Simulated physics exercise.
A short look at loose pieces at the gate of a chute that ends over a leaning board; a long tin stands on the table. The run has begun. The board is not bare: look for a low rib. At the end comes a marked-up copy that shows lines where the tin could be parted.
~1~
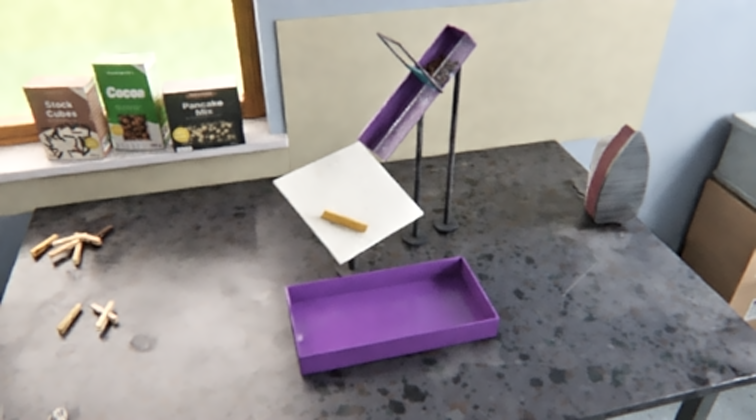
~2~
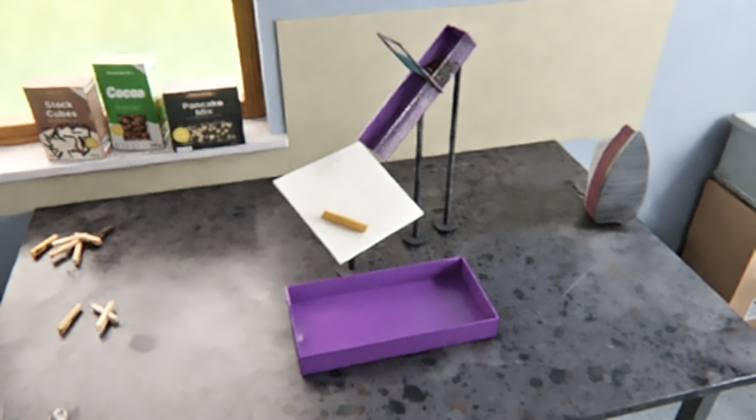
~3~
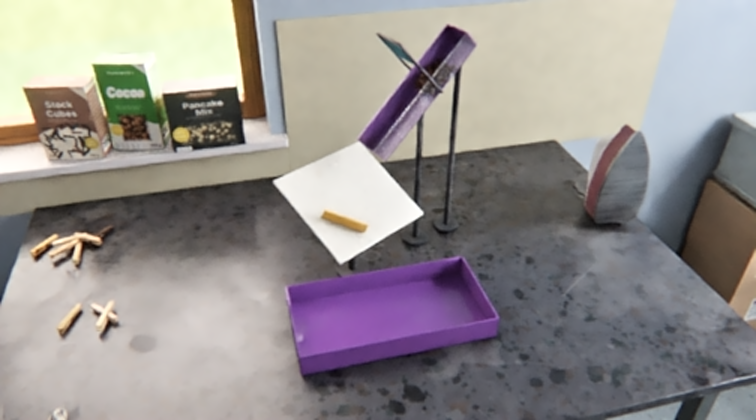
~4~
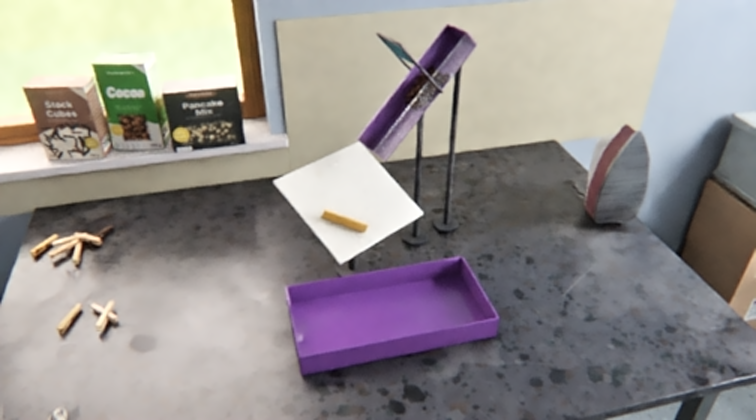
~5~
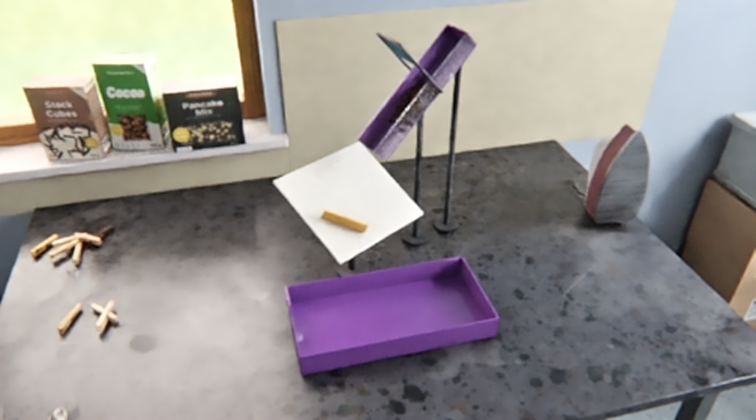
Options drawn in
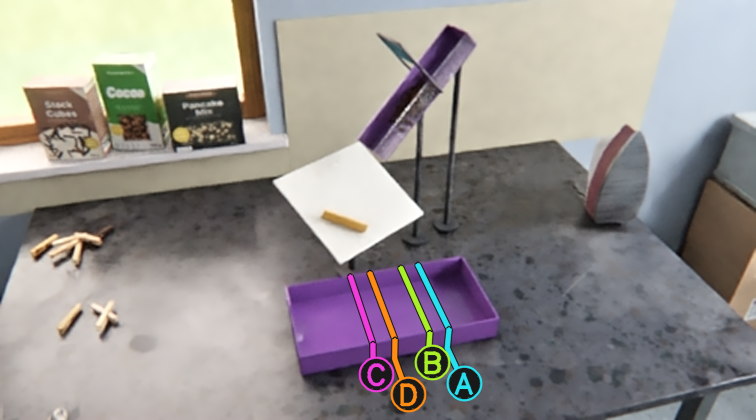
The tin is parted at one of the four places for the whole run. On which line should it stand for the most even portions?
Take B.
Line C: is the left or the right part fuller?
More lands on the right.
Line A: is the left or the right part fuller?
Left.
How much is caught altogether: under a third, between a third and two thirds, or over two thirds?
It is over two thirds.
On the marked copy, line A crosses the front rim at (448, 328); line B crosses the front rim at (429, 332); line C crosses the front rim at (372, 343); line D crosses the front rim at (394, 338).
For line A, of what is caught, almost all on the left of the divider, just a few on the right.
For line B, of what is caught, roughly half on the left of the divider, roughly half on the right.
For line C, of what is caught, about a tenth on the left of the divider, the larger part on the right.
For line D, of what is caught, about a tenth on the left of the divider, the larger part on the right.
